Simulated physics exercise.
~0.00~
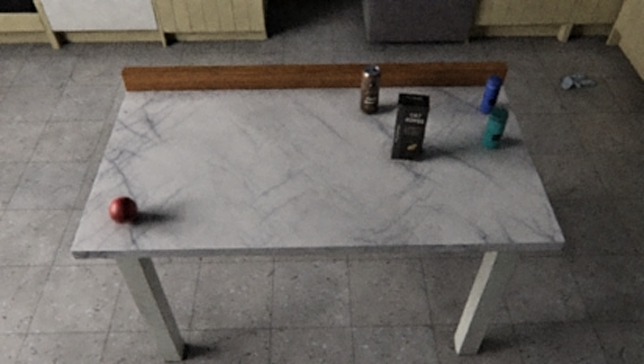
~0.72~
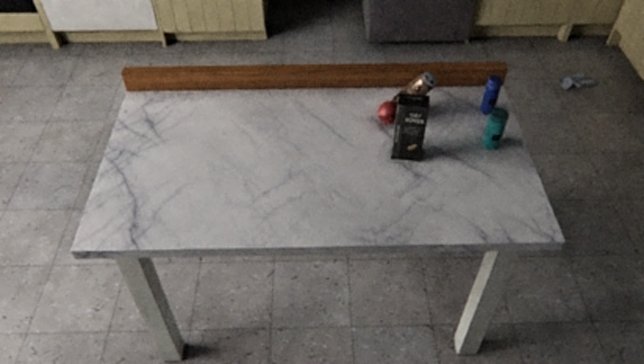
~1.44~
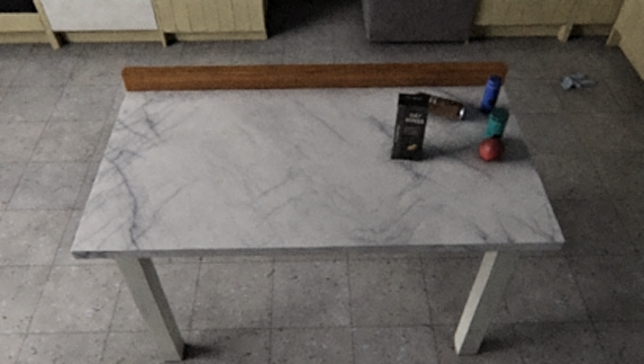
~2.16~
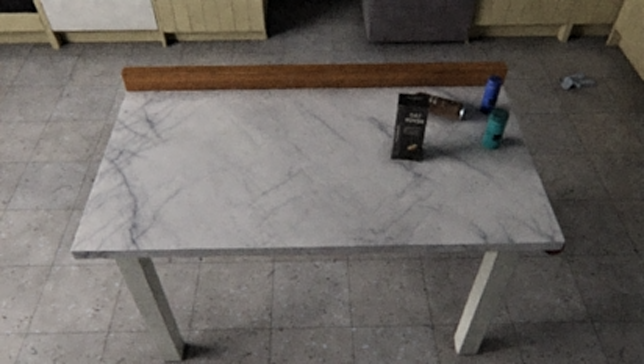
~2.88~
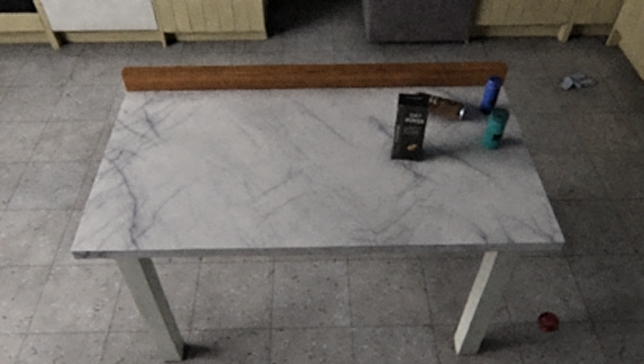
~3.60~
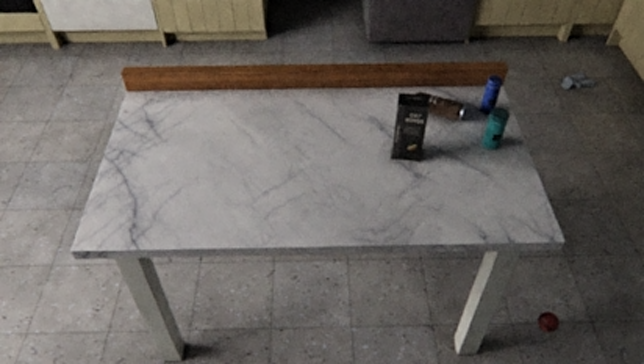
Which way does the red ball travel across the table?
The red ball travels to the right across the table.
